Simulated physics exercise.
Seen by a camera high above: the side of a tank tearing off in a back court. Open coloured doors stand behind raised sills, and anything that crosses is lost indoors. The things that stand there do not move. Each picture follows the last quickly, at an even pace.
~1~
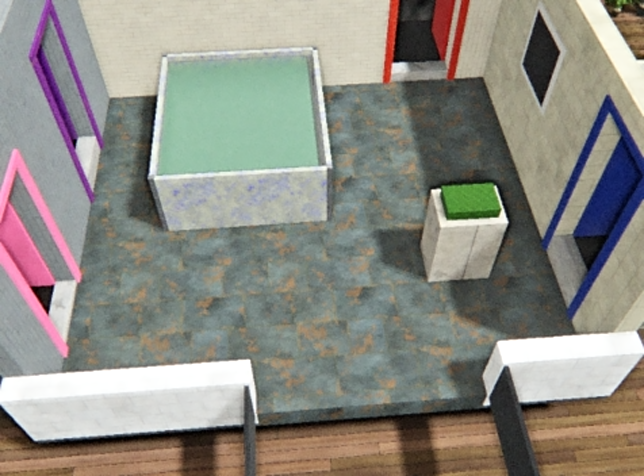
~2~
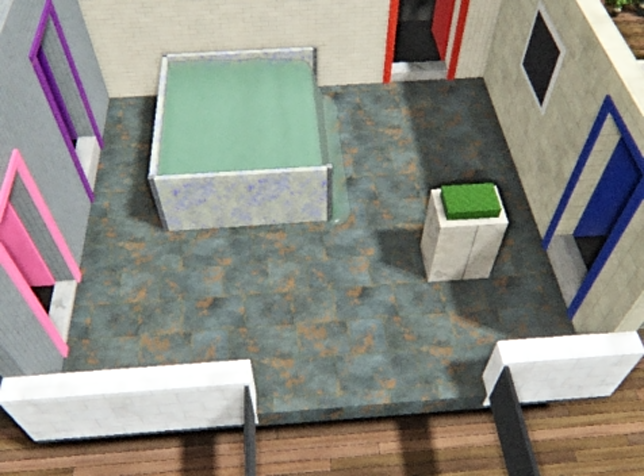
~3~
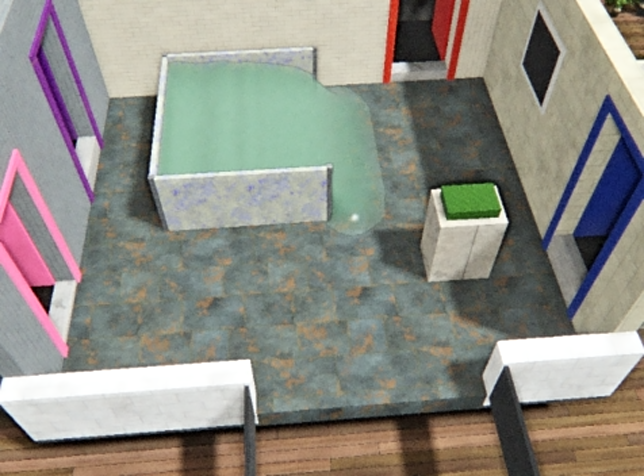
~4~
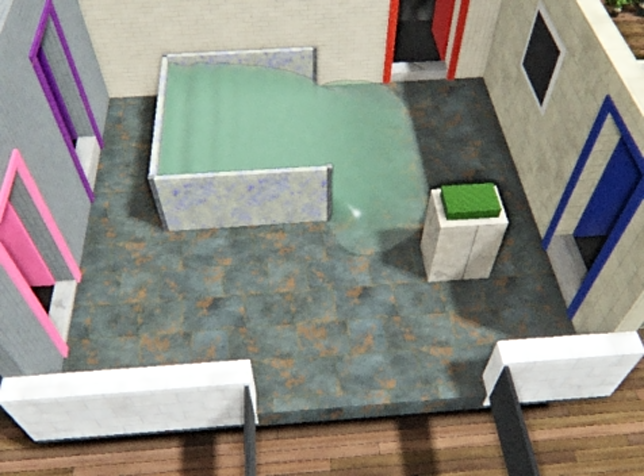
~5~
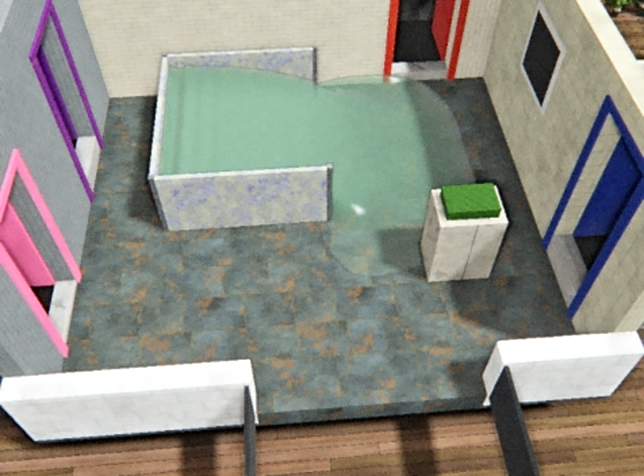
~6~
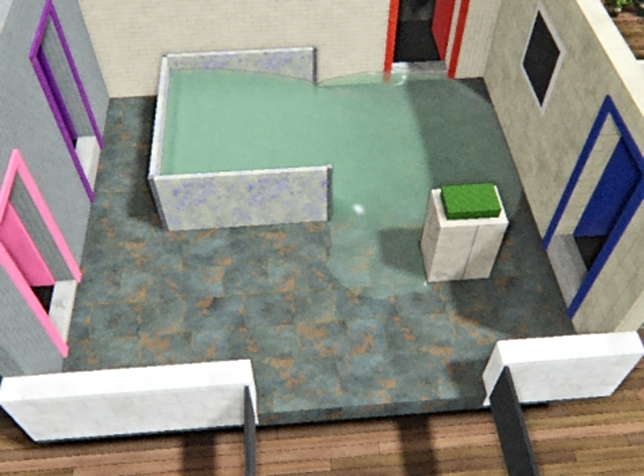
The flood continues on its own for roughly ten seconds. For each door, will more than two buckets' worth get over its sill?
Outcome: The purple door will most likely keep inside the limit. The blue door will most likely keep inside the limit. The pink door will most likely go past the limit. The red door will most likely go past the limit.
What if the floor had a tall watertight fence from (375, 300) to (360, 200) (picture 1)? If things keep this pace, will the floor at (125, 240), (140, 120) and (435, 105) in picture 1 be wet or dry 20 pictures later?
As listed: No water, free of water, under water.
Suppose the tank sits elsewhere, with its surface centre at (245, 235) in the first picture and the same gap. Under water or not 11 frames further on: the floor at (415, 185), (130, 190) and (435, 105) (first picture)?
One after the other: Reached, untouched, reached.
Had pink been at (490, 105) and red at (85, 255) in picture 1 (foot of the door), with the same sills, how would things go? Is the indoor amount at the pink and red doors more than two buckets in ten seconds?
The pink door gets past the limit, and the red door comes up short as well.
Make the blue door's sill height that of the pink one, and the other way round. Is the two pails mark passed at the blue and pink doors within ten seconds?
My answer: At blue the door breaks the threshold, at pink the door misses the threshold.
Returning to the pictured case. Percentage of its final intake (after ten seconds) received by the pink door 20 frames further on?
Roughly 0 percent.
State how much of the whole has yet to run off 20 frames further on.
I make it around 92 per cent.
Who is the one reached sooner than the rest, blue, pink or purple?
The blue one comes first.
A moment on, water covers 40 % of the floor; the purple door not reached, the blue door wet at the sill, nothing in, the pink door not reached, the red door wet at the sill, nothing in.
Next, water covers 50 % of the floor; the purple door not reached, the blue door wet at the sill, nothing in, the pink door not reached, the red door over two buckets in.
Then, water covers 65 % of the floor; the purple door not reached, the blue door wet at the sill, nothing in, the pink door not reached, the red door far over two buckets in.
Later, water covers 95 % of the floor; the purple door wet at the sill, nothing in, the blue door wet at the sill, nothing in, the pink door over two buckets in, the red door far over two buckets in.
In the end, water covers 95 % of the floor; the purple door wet at the sill, nothing in, the blue door wet at the sill, nothing in, the pink door far over two buckets in, the red door far over two buckets in.
